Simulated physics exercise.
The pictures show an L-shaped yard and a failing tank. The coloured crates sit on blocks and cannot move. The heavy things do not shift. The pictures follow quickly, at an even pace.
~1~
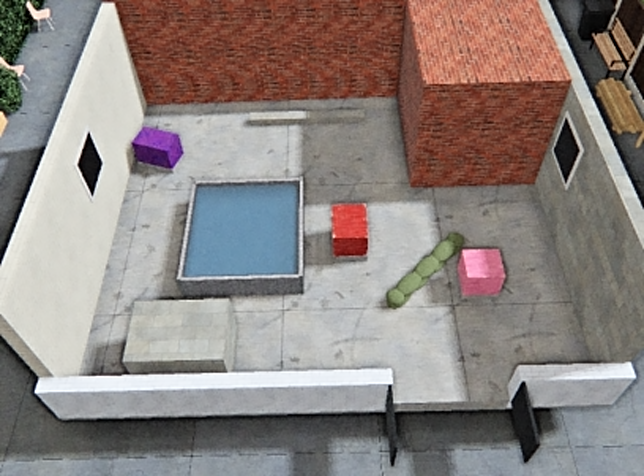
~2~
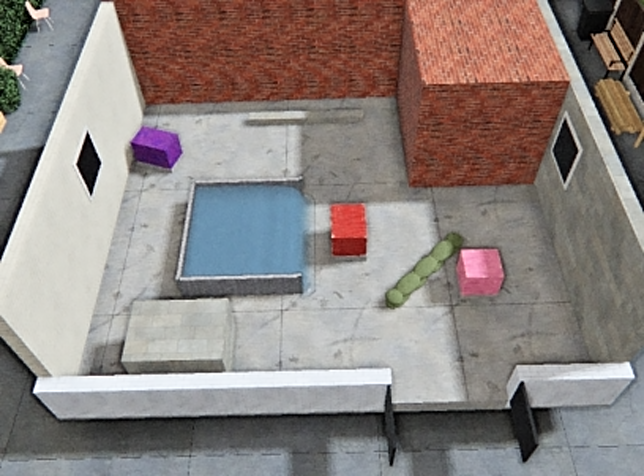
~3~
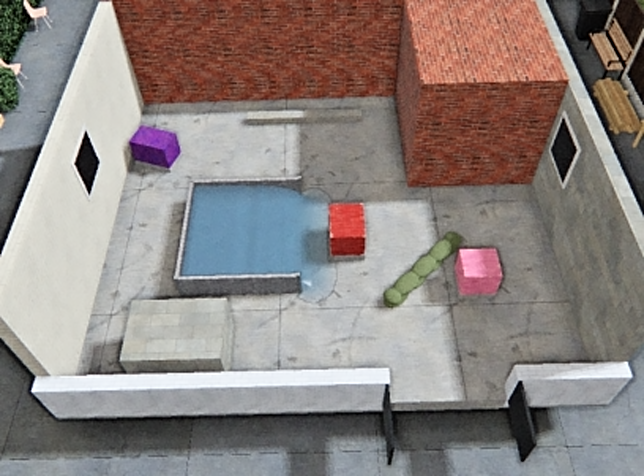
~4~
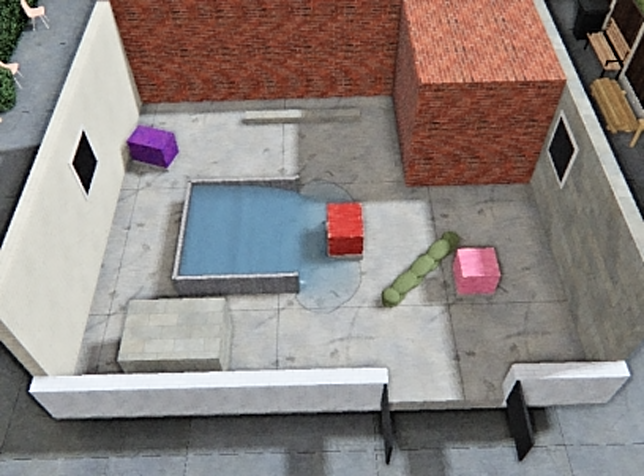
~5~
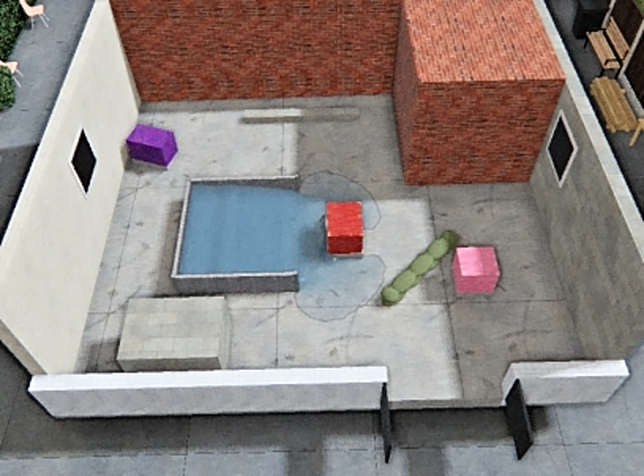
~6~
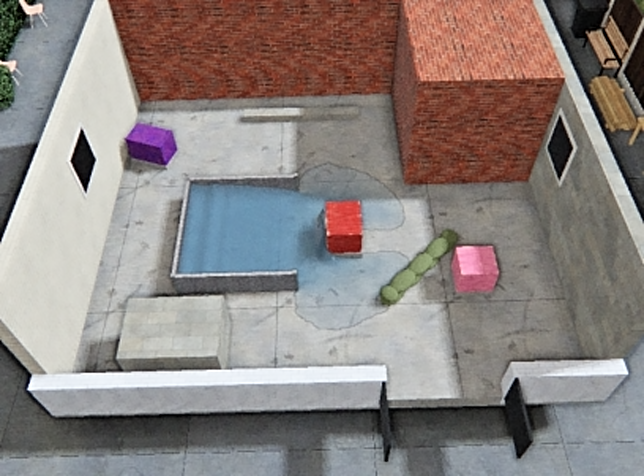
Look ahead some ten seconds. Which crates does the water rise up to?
One by one: The pink crate stays dry; the purple crate stays dry; the red crate gets wet.
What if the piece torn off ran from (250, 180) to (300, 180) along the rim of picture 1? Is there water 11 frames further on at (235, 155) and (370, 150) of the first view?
One after the other: Flooded, covered.
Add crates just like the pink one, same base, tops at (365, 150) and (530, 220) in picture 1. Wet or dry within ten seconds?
In that order: Is topped, is topped.
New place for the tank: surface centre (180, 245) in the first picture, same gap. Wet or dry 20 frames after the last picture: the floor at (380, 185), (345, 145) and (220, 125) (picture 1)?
In that order: Under water, awash, free of water.
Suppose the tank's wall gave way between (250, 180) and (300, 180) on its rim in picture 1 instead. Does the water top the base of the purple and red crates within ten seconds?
In short: The purple crate takes water, the red crate keeps dry.
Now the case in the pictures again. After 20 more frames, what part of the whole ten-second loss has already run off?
I make it 35 per cent.
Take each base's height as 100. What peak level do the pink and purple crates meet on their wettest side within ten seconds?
Roughly 50 per cent, then 70 per cent.
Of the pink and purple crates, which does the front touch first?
That is the one in pink.
A moment on, water covers 20 % of the floor; the pink crate not reached, the purple crate not reached, the red crate water round its plinth.
Next, water covers 35 % of the floor; the pink crate not reached, the purple crate not reached, the red crate water round its plinth.
Then, water covers 45 % of the floor; the pink crate not reached, the purple crate not reached, the red crate water round its plinth.
Later, water covers 65 % of the floor; the pink crate water round its plinth, the purple crate not reached, the red crate water round its plinth.
In the end, water covers 80 % of the floor; the pink crate stayed above the water, the purple crate stayed above the water, the red crate was topped.
